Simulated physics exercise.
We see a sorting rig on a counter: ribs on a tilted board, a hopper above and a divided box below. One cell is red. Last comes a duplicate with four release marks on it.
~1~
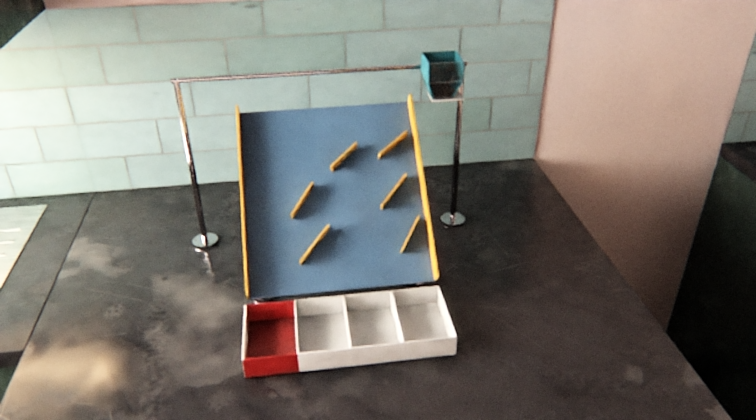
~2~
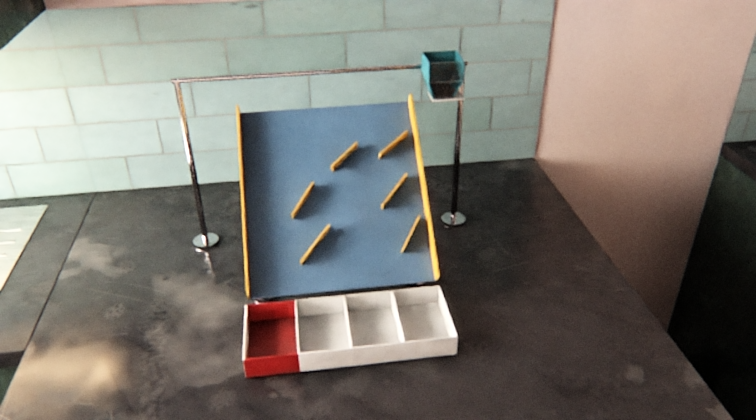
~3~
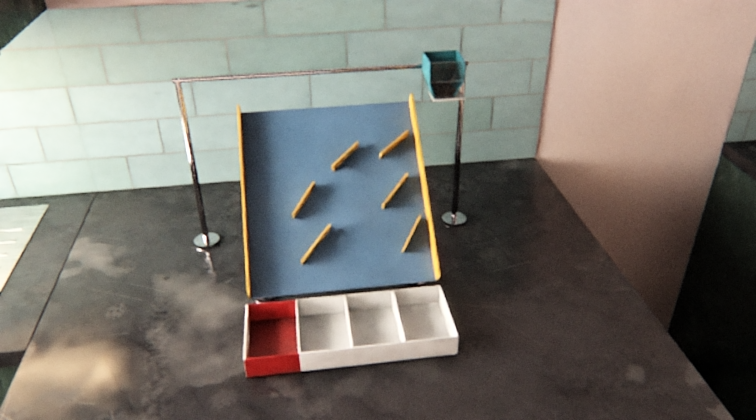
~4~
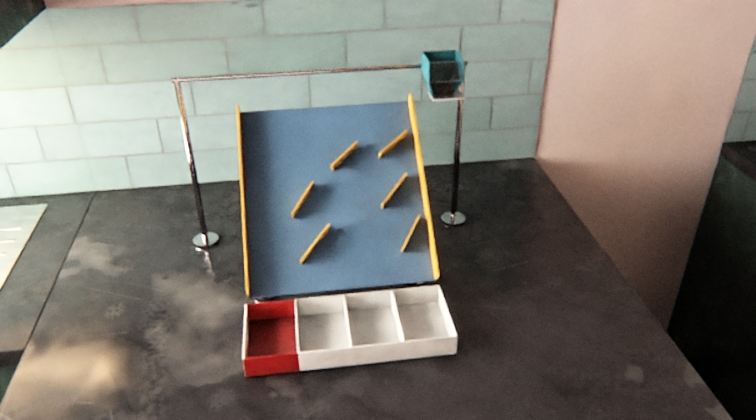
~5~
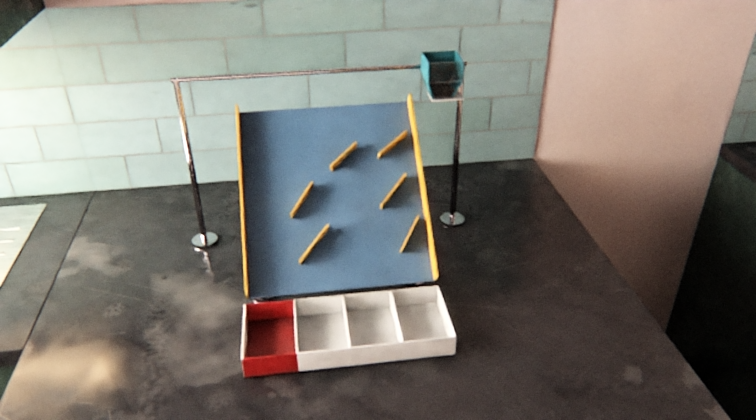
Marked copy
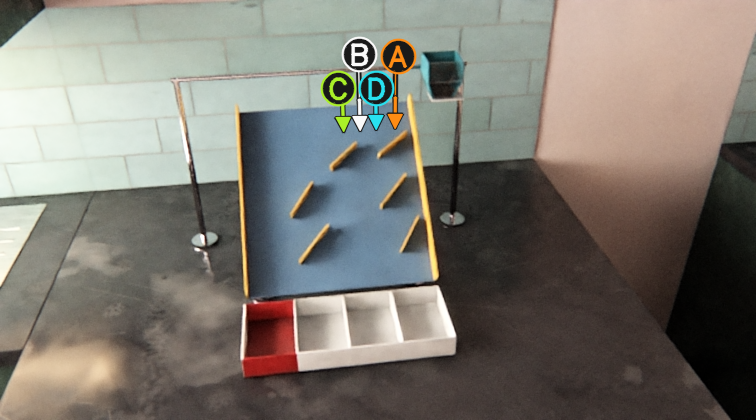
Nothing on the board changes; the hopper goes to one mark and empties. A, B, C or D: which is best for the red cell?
C beats the others.
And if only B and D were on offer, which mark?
That would be B.
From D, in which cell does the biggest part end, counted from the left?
The third from the left.
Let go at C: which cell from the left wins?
It is the first one.
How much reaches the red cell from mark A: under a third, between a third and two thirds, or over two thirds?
Under a third.
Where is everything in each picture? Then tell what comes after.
The first frame shows hopper near (441, 88), chocolate balls, door shut.
The second frame shows ribs (332, 166) to (357, 142), (380, 154) to (408, 130).
The third frame shows ribs (293, 214) to (314, 181), (383, 204) to (408, 173).
The fourth frame shows ribs (301, 260) to (329, 224), (403, 249) to (420, 215).
The fifth frame shows red cell near (271, 364), number 1 of 4 from the left.
On the marked copy, mark A meets the board at (395, 123); mark B meets the board at (360, 125); mark C meets the board at (343, 126); mark D meets the board at (376, 124).
For mark A, a small share in the red cell, the bulk in other cells, only a few held on the board, a small share outside the box.
For mark B, close to a quarter in the red cell, close to two thirds in other cells, a small share outside the box.
For mark C, close to two thirds in the red cell, close to a quarter in other cells, a small share outside the box.
For mark D, only a few in the red cell, the bulk in other cells, a small share outside the box.
